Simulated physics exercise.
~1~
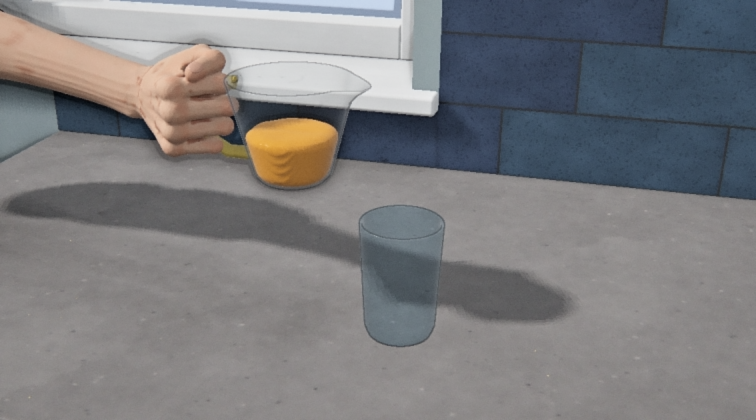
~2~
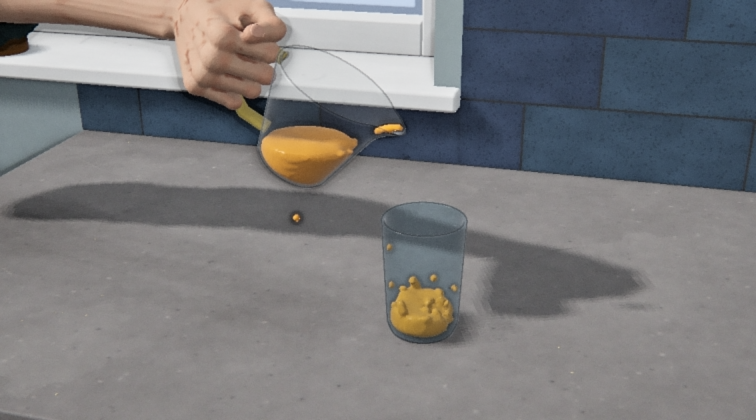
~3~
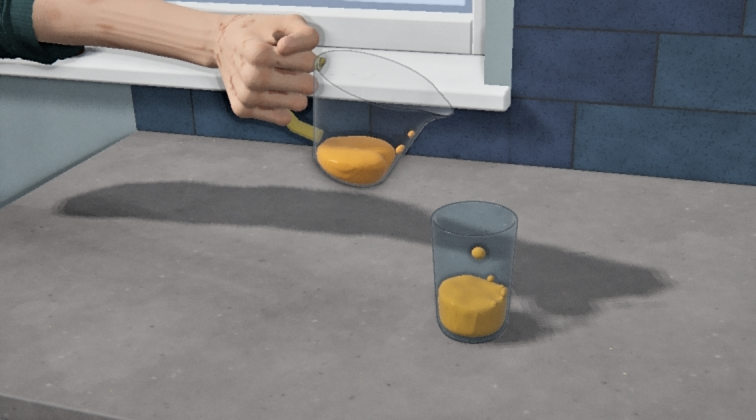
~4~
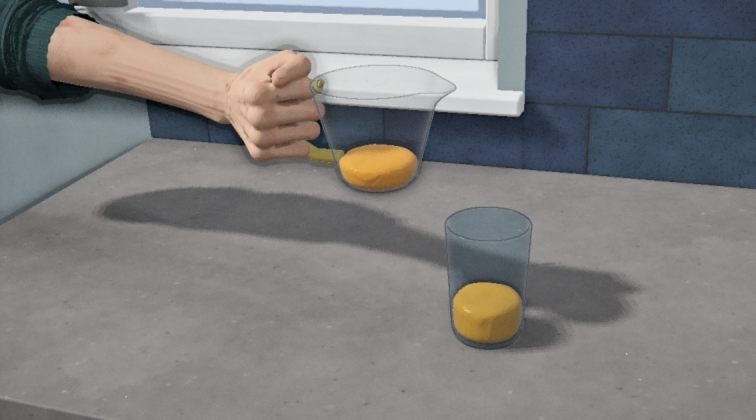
A hand tilts a clear jug, pours orange juice into a tumbler, then levels it.
